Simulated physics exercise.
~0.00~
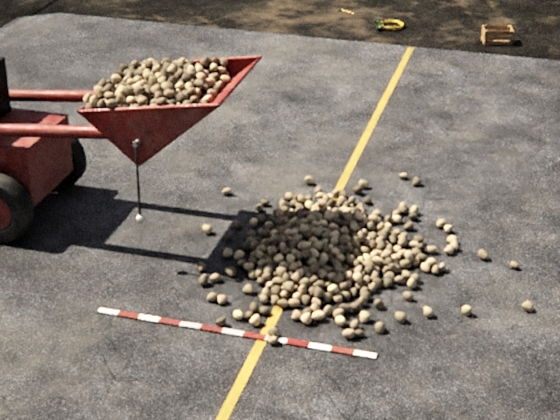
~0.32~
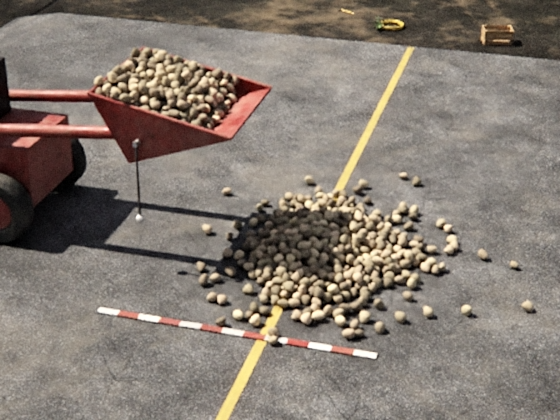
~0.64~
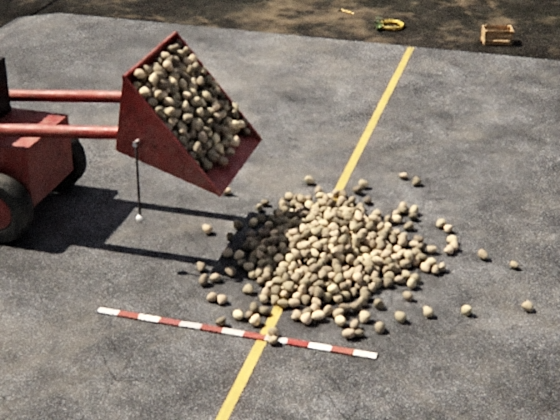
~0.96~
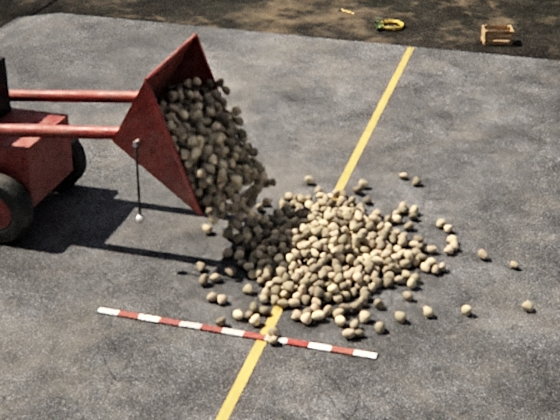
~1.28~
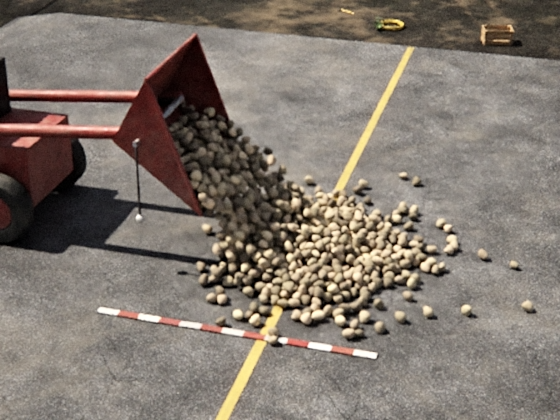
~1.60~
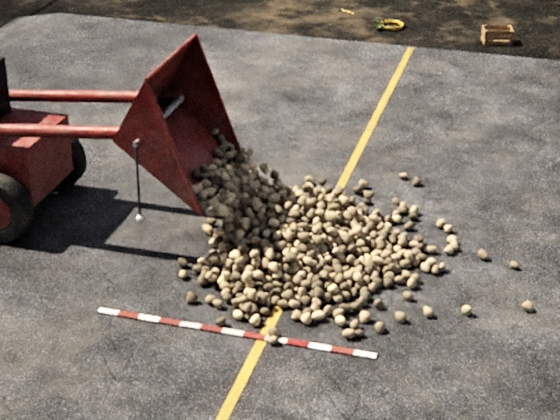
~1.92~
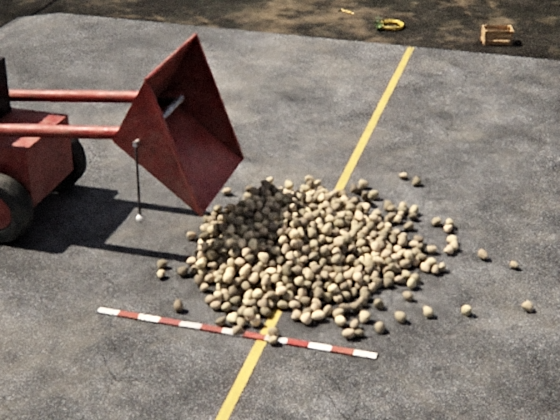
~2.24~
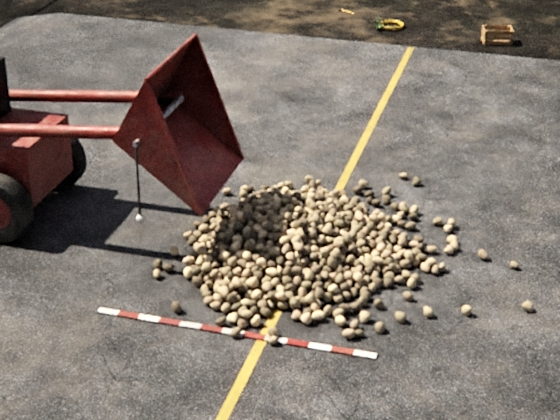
At the start, a red loader on the left holds a raised bucket full of pale, rounded stones beside a loose heap already lying across a yellow line on grey ground. The bucket tips forward, slowly and then steeply, while its load stays inside. Once it points sharply down, the stones slide over its lip and pour onto the near left side of the heap. The bucket holds still as it empties, and a few stones roll out toward the striped staff. At the end, the bucket hangs empty over a larger heap, most of it left of the line.
